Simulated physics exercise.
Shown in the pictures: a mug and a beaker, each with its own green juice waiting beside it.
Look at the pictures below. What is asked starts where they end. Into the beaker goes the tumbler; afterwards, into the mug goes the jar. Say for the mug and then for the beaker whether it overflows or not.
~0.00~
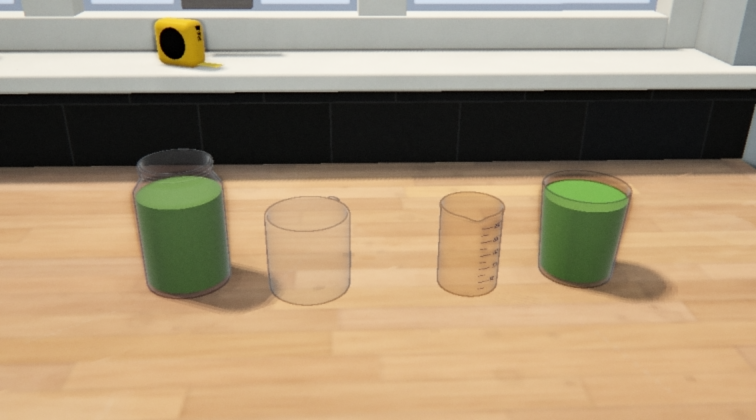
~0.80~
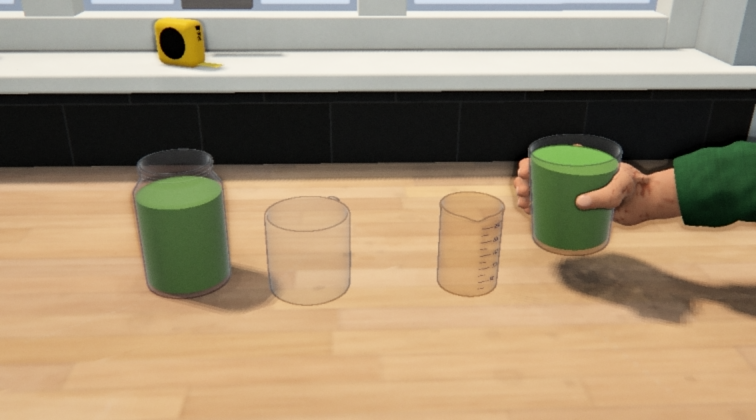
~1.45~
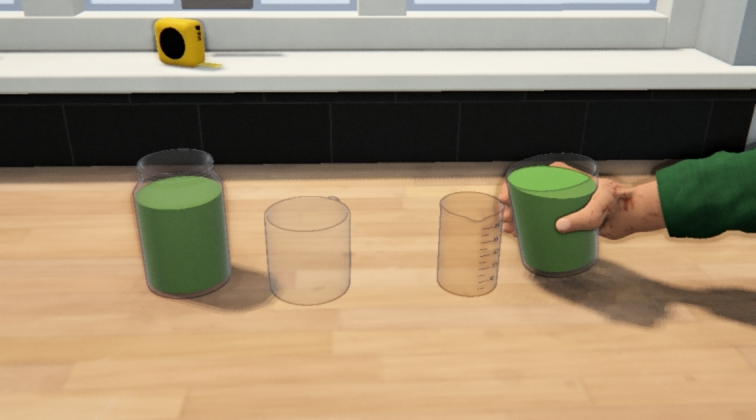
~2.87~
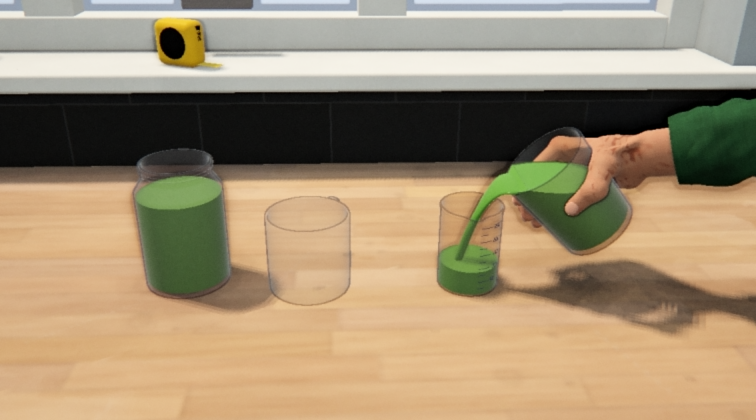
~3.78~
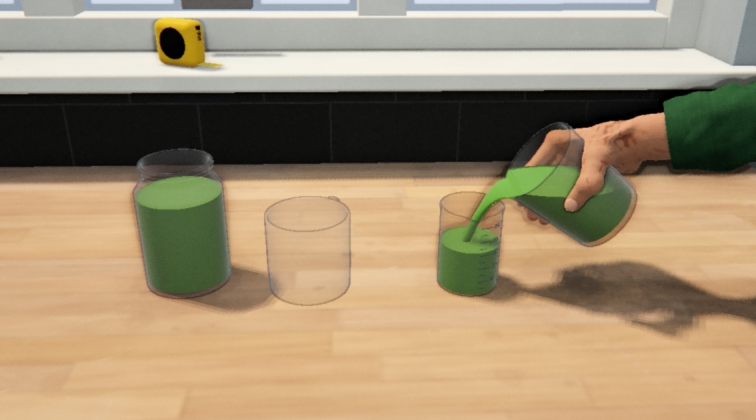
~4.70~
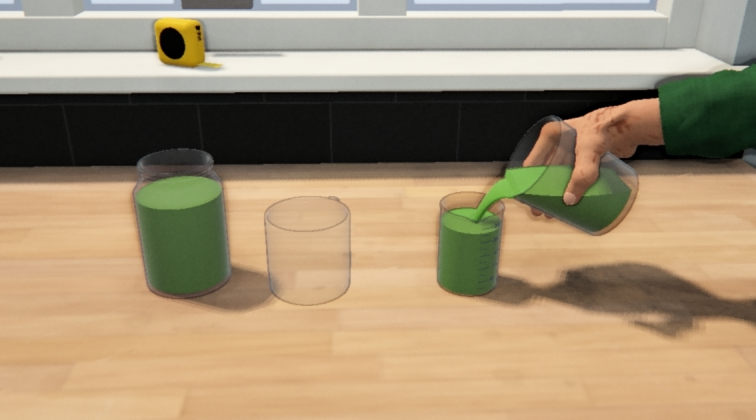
Mug: Overflows; beaker: Overflows.
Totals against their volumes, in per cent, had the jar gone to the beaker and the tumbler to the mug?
Near 200 and 110 per cent.
Around 6.1 s, the beaker is full to the brim, some went over its rim.
Around 19.7 s, the mug is full to the brim, some went over its rim; the beaker is full to the brim, some went over its rim.
